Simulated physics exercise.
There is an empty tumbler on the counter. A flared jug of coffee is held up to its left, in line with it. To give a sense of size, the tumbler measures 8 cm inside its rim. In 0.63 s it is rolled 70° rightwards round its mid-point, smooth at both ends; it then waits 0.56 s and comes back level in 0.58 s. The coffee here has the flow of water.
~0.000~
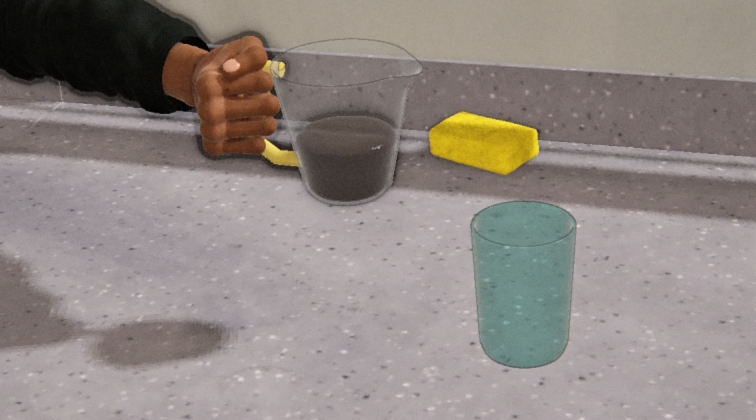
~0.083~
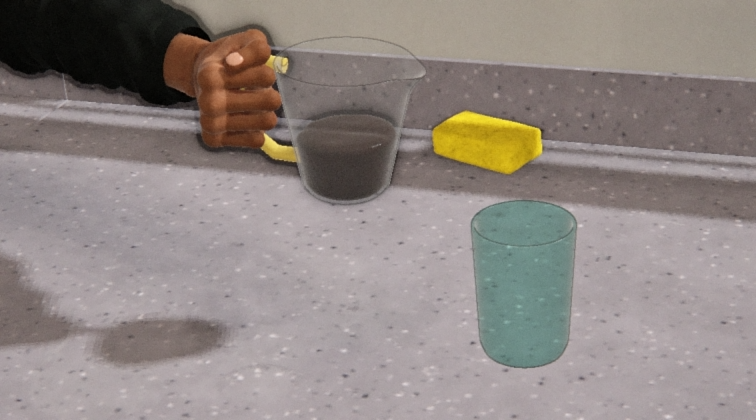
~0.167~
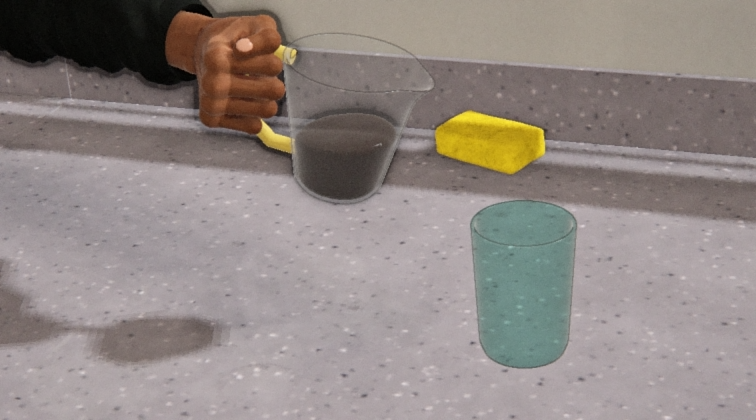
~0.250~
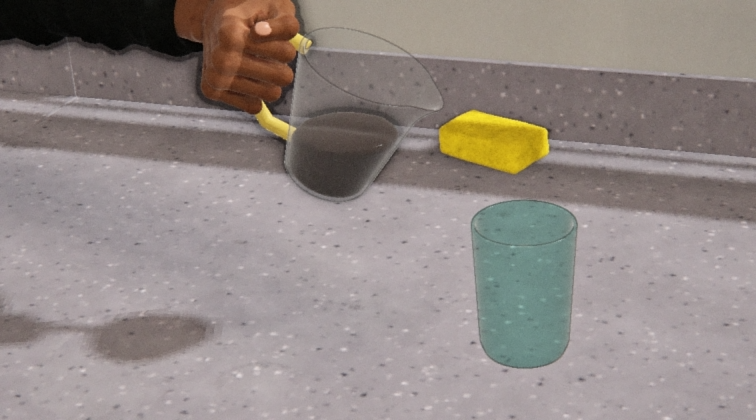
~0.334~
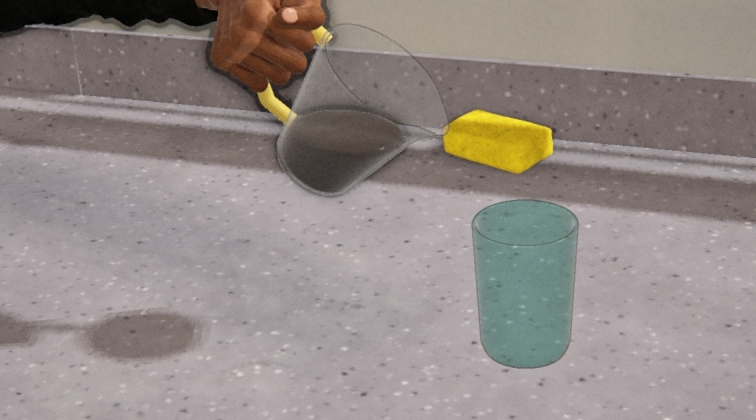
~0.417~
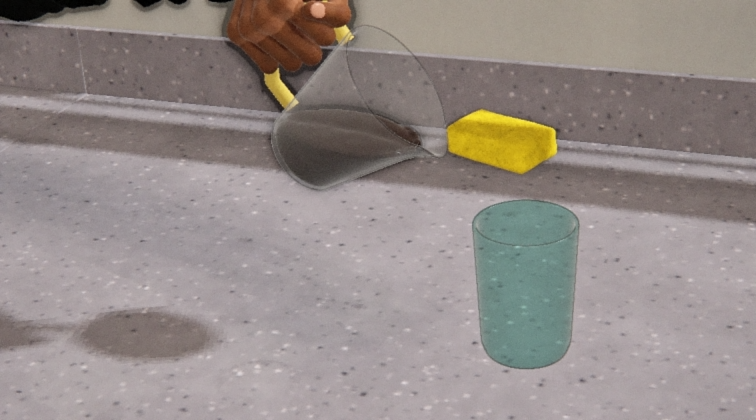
On a speckled counter, a hand tilting a clear jug of dark coffee steeply rightwards, beside a yellow sponge and an empty tumbler.
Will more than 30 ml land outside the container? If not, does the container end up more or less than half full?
Yes, over 30 ml goes outside.
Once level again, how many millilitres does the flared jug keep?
I'd say some 70 ml.
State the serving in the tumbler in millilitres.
Close to 20 ml in total.
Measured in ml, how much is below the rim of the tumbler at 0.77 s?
About 5 ml.
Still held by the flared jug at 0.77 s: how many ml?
Roughly 150 ml is still in there.
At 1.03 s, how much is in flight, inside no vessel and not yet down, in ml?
25 ml or thereabouts.
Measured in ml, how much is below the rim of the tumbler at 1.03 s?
Around 15 ml.
After 0.77 s the tilt is 70° and the tumbler has 5 ml, the flared jug 150 ml, and 25 ml is on the counter.
After 1.03 s the tilt is 70° and the tumbler has 15 ml, the flared jug 100 ml, and 100 ml is on the counter.
After 1.30 s the tilt is 64° and the tumbler has 15 ml, the flared jug 75 ml, and 135 ml is on the counter.
After 1.60 s the tilt is 14° and the tumbler has 15 ml, the flared jug 75 ml, and 150 ml is on the counter.
In the end the tumbler has 15 ml, the flared jug 75 ml, and 150 ml is on the counter.
